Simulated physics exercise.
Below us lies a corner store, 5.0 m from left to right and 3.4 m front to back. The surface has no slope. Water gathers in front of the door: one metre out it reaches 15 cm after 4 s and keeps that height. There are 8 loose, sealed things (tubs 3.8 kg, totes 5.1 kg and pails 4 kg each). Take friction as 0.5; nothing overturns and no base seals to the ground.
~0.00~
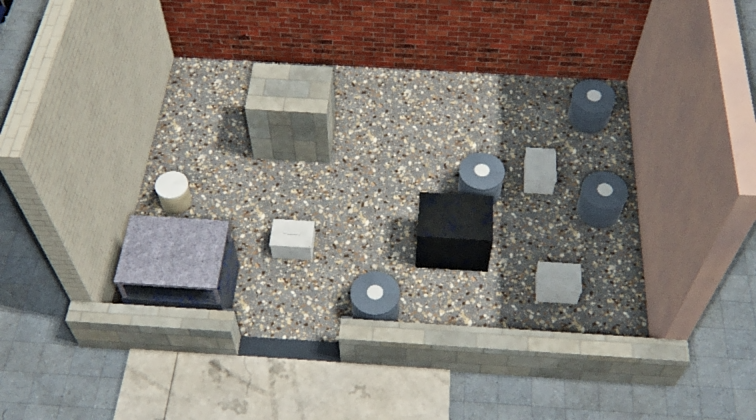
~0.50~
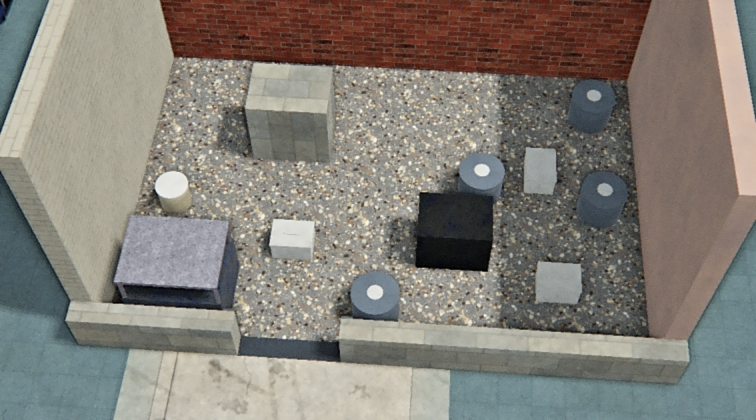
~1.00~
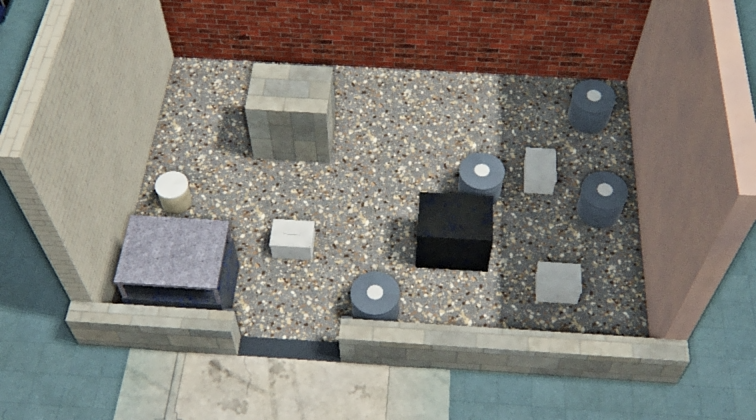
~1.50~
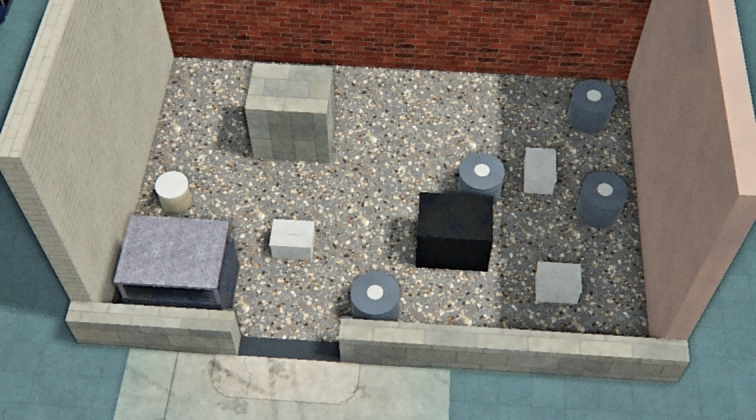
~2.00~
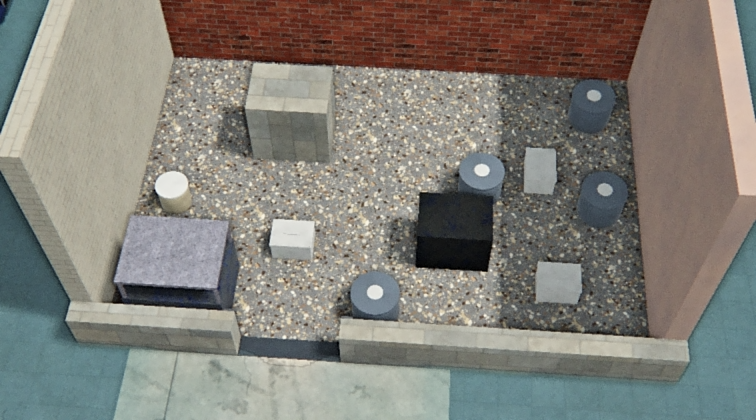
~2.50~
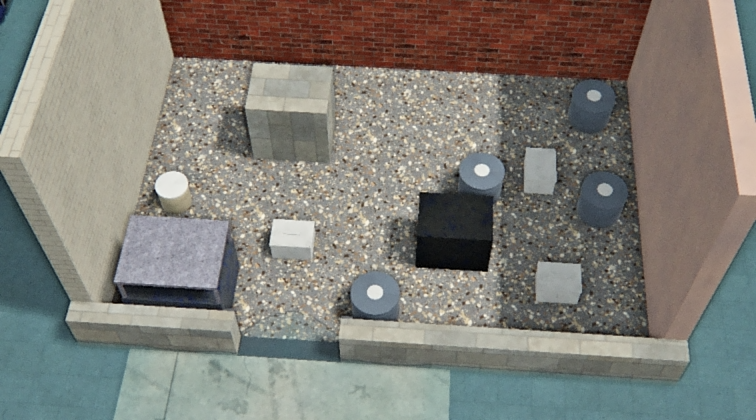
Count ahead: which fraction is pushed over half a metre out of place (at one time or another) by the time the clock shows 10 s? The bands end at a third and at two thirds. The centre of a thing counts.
Share: Less than a third.
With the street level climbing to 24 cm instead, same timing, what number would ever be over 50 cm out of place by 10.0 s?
In that case 3 of them.
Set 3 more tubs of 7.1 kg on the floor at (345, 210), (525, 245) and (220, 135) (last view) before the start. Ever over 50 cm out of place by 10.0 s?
In turn: Past it, under, short of it.
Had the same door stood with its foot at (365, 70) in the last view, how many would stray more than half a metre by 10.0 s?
Then 2.
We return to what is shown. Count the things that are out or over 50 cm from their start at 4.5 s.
I count 0.
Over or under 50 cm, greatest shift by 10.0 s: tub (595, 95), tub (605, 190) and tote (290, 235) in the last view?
In turn: Past it, less, past it.
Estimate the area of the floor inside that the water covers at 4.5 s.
About 3.5 m2.
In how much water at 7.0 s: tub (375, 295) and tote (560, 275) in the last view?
Roughly 2 and 0 cm.
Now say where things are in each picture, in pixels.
The first frame shows a tub at (375, 293) rests on the ground; a tote at (560, 277) rests on the ground; water covers 0.0 m2; 0 of 8 have shifted.
The second frame shows a tub at (375, 293), on the bottom; a tote at (560, 277) rests on the ground; 0.0 m2 under water; 0 of 8 have shifted.
The third frame shows a tub at (375, 293), on the bottom; a tote at (560, 277) rests on the ground; water covers 0.0 m2; 0 of 8 have shifted.
The fourth frame shows a tub at (375, 293) rests on the ground; a tote at (560, 277) rests on the ground; water covers 0.0 m2; 0 of 8 have shifted.
The fifth frame shows a tub at (375, 293), on the bottom; a tote at (560, 277) rests on the ground; water covers 0.0 m2; 0 of 8 have shifted.
The sixth frame shows a tub at (375, 293), on the bottom; a tote at (560, 277), on the bottom; 0.1 m2 under water; 0 of 8 have shifted.
After 3.5 s 0 of 8 are over 50 cm from their spots; 0 afloat.
After 4.5 s 0 of 8 are over 50 cm from their spots; 0 afloat.
After 7.0 s 1 of 8 are over 50 cm from their spots; 0 afloat.
After 10.0 s 2 of 8 are over 50 cm from their spots, and 2 have been at some point; 2 afloat.
